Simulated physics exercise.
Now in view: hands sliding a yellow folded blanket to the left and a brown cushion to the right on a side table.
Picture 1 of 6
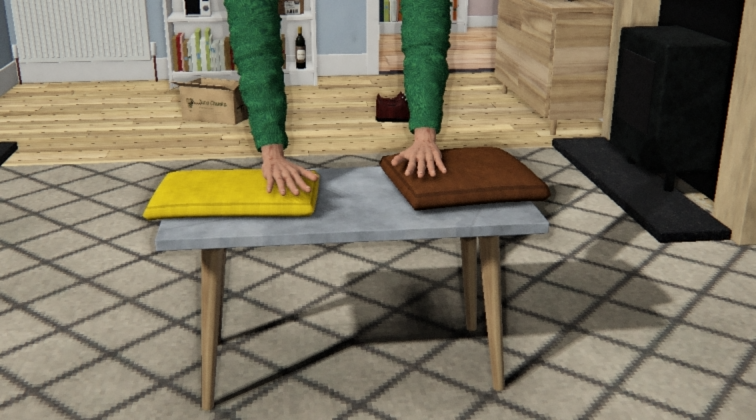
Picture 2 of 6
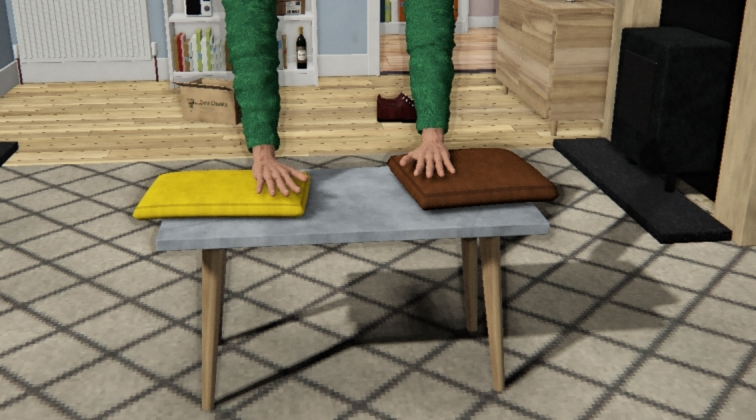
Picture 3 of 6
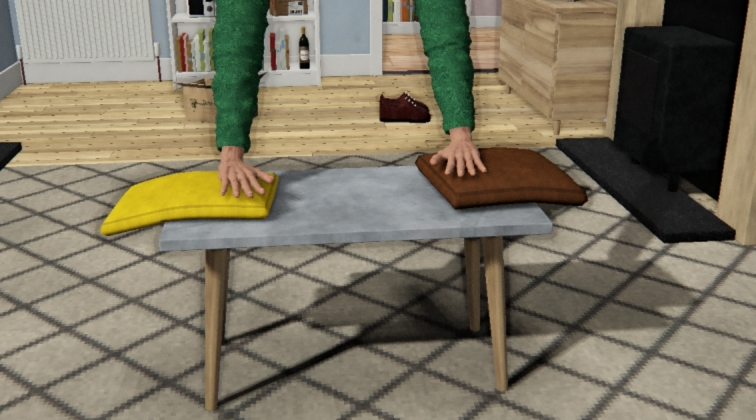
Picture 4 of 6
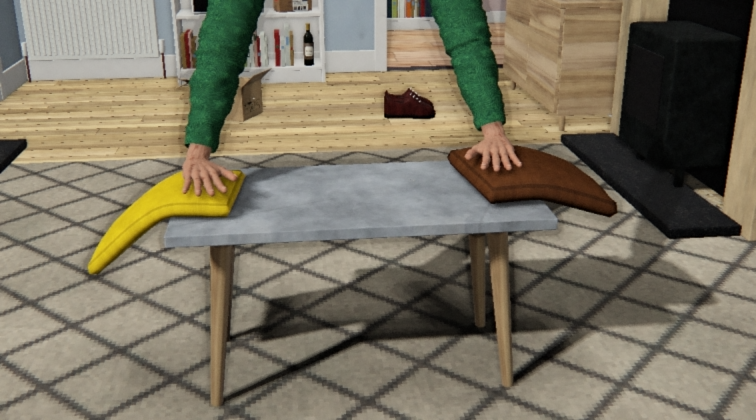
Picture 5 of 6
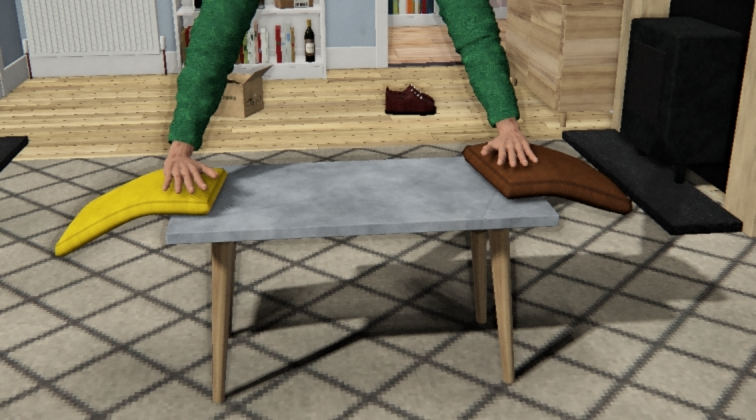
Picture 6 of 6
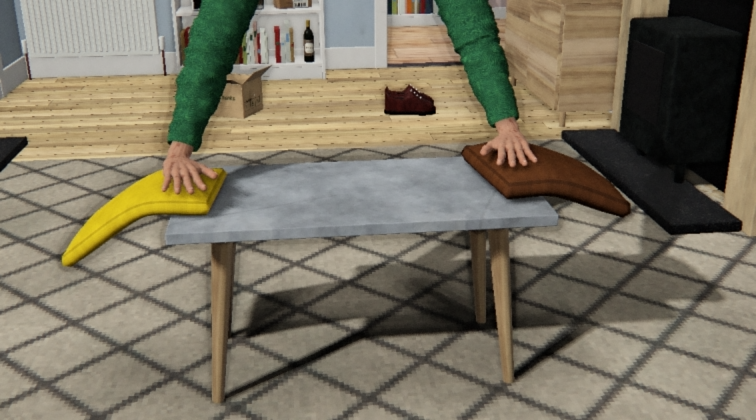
We see two hands in green sleeves on a side table, sliding a yellow folded blanket left and a brown cushion right until both extend past the table's ends, their outer parts bending downward and bobbing slightly.
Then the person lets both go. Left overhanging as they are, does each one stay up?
Answer for each: Yellow folded blanket - no, it drops; brown cushion - no, it drops.
Then, 0.20 s after the last picture, folded blanket falling near (143, 229); cushion lying still.
Then, 0.44 s after the last picture, folded blanket on the floor near (140, 327); cushion on the floor near (561, 292).
Then, 0.68 s after the last picture, folded blanket on the floor near (141, 354); cushion on the floor near (611, 322).
At rest, folded blanket on the floor near (138, 358); cushion on the floor near (621, 324). The yellow folded blanket goes down and the brown cushion slumps off the end.
